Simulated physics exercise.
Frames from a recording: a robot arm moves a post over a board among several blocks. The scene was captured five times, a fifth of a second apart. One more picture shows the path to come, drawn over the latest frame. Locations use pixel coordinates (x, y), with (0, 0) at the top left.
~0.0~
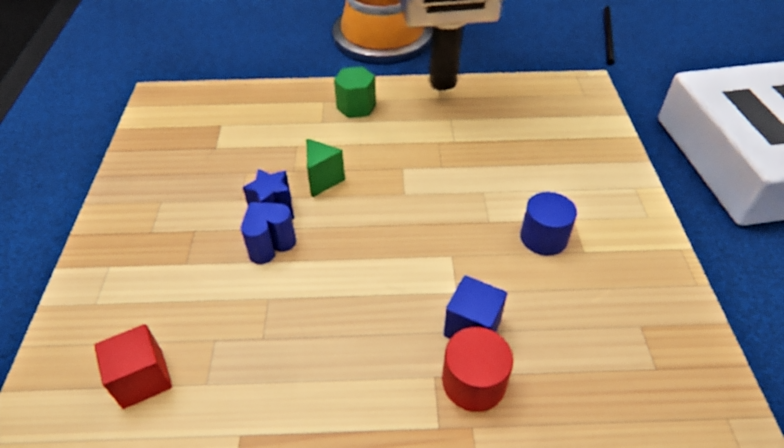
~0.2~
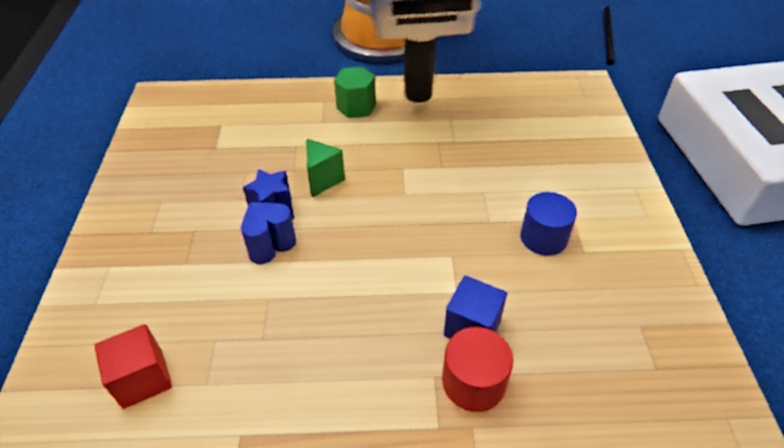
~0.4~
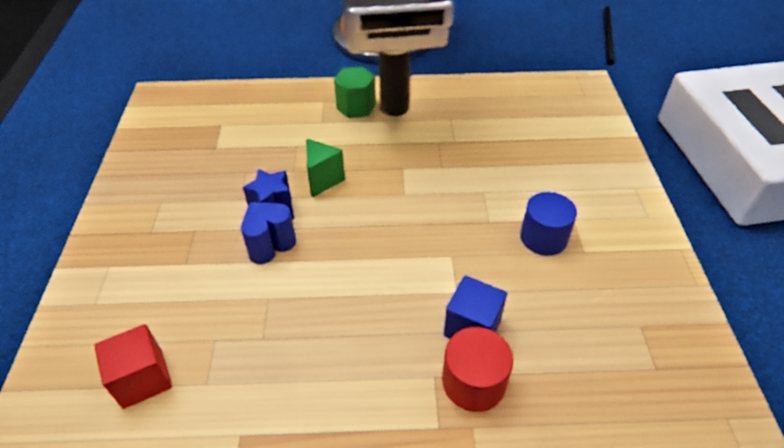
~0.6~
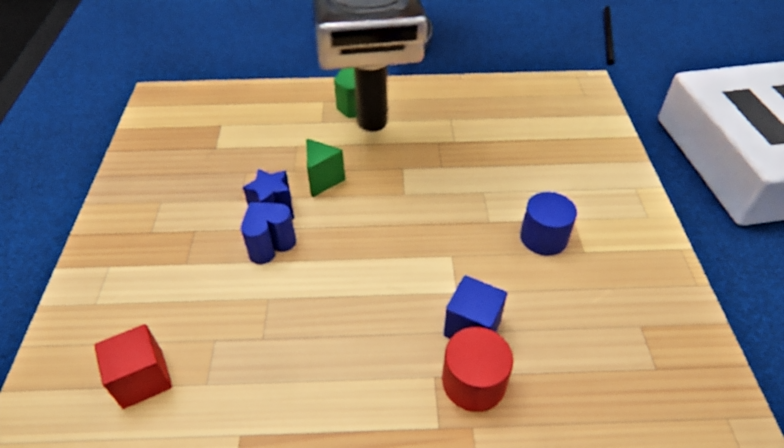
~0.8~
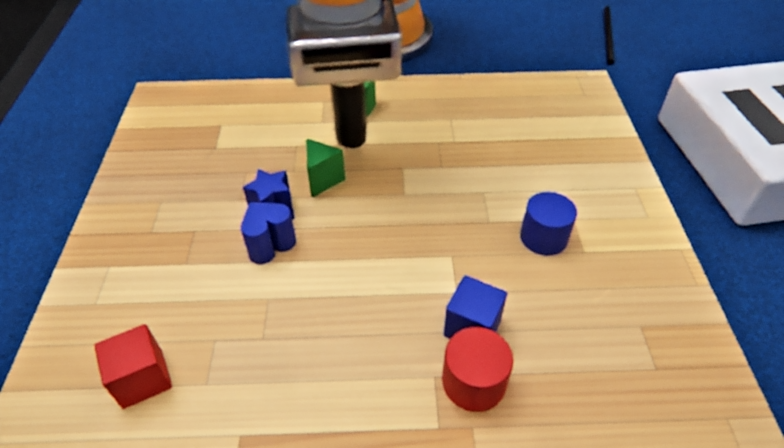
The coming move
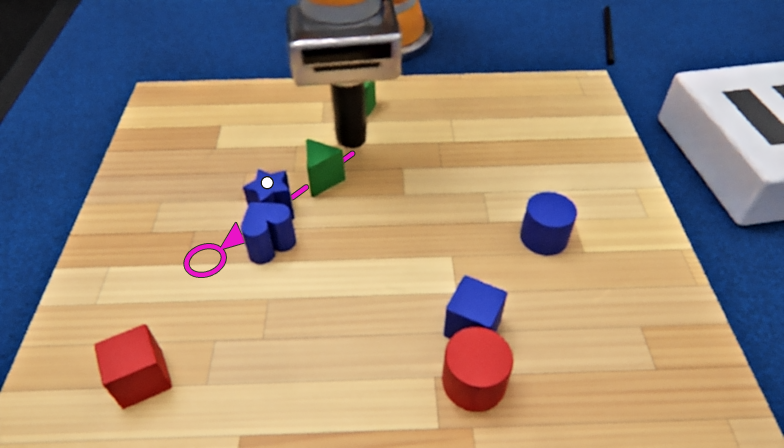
A robot arm moves its black post left and nearer, passing in front of a green block.
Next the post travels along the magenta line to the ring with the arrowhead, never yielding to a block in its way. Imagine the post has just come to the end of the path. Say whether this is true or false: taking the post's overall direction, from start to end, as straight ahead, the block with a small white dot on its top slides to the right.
This is true.
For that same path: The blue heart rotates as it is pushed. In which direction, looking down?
Seen from overhead, it turns anticlockwise.
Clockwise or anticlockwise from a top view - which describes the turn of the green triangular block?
Top view: Counterclockwise.
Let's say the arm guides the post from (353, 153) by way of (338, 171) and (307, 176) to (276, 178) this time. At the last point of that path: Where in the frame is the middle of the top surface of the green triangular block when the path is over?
It is at (283, 169).
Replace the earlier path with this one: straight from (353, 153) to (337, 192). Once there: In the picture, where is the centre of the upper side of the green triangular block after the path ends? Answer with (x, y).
About (301, 167).
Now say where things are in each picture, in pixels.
In the first picture, lower end of the post (443, 83), tops of blocks, blue heart (263, 216), blue star block (267, 183), green triangular block (319, 151), green six-sided block (354, 77).
In the second picture, post (419, 95), blocks as before.
In the third picture, post (395, 108), blocks as before.
In the fourth picture, post (373, 123), blocks as before.
In the fifth picture, post (352, 140), blue heart (263, 216), blue star block (267, 183), green triangular block (319, 151), green six-sided block hidden.
The drawn path runs straight from (353, 153) to (205, 260); the dot is on the blue star block.
What follows on the original path. One third of the way, post (307, 172); blue heart (260, 219), turned 10° anticlockwise; blue star block (256, 188); green triangular block (289, 176).
Two thirds of the way, post (256, 208); blue heart (242, 246), turned 40° anticlockwise; blue star block (201, 214); green triangular block (237, 216).
At the end, post (200, 247); blue heart (241, 250), turned 55° anticlockwise; blue star block (156, 229), turned 25° clockwise; green triangular block (188, 259), turned 40° anticlockwise; green six-sided block not moved.
